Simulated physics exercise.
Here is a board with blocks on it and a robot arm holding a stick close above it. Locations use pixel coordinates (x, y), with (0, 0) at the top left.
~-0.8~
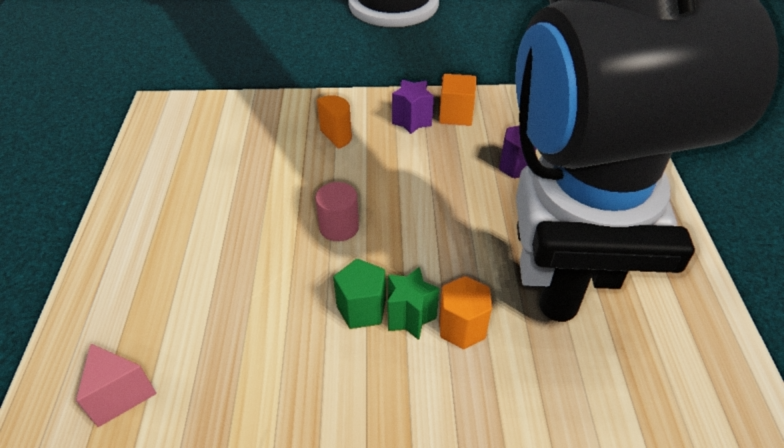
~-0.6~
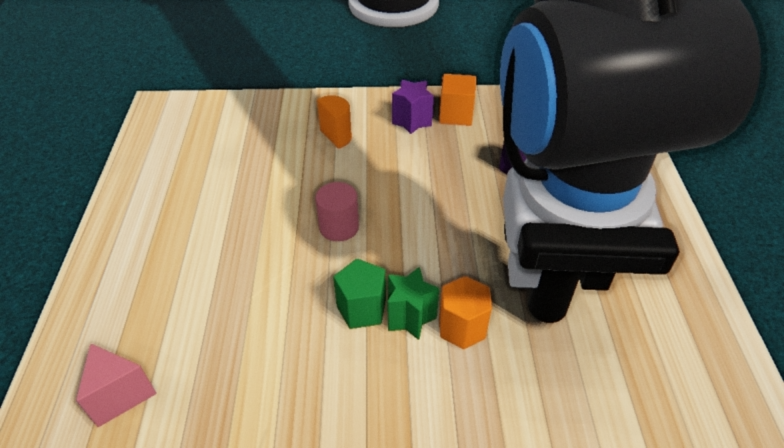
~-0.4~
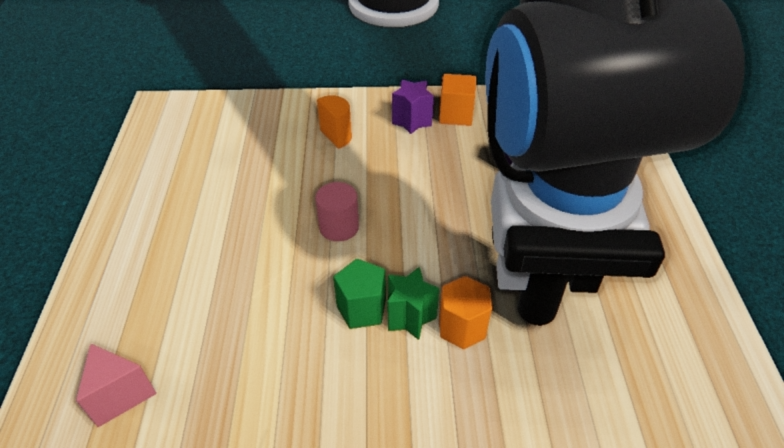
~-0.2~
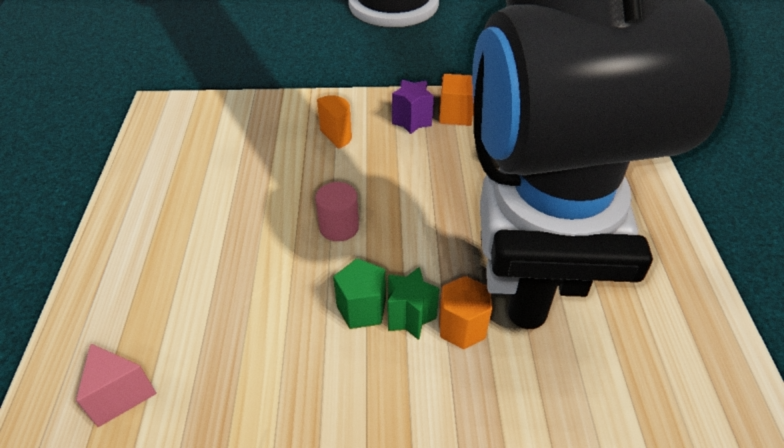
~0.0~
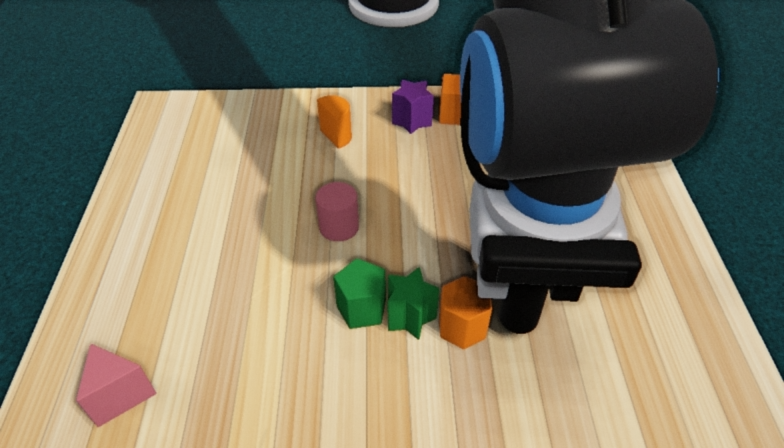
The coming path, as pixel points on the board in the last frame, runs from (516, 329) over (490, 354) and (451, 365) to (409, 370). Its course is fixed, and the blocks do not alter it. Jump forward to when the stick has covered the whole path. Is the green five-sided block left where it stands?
Going by the path, yes.
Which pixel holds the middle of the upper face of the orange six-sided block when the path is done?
By then it is at (441, 298).
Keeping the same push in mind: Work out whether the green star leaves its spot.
It will end up elsewhere.
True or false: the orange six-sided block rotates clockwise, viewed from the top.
The statement is true.
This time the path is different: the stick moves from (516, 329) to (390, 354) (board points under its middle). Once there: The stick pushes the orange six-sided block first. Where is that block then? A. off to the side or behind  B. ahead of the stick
A
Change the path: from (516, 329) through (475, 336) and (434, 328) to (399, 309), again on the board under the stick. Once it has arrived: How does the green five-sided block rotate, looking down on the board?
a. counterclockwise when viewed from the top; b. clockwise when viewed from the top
The correct letter is a.
On the path given first. Halfway along, stick at (473, 353); green star at (409, 284); orange six-sided block at (449, 300), turned 60° clockwise.
At the end, stick at (409, 361); green five-sided block in place; green star at (404, 277); orange six-sided block at (441, 298), turned 75° clockwise.
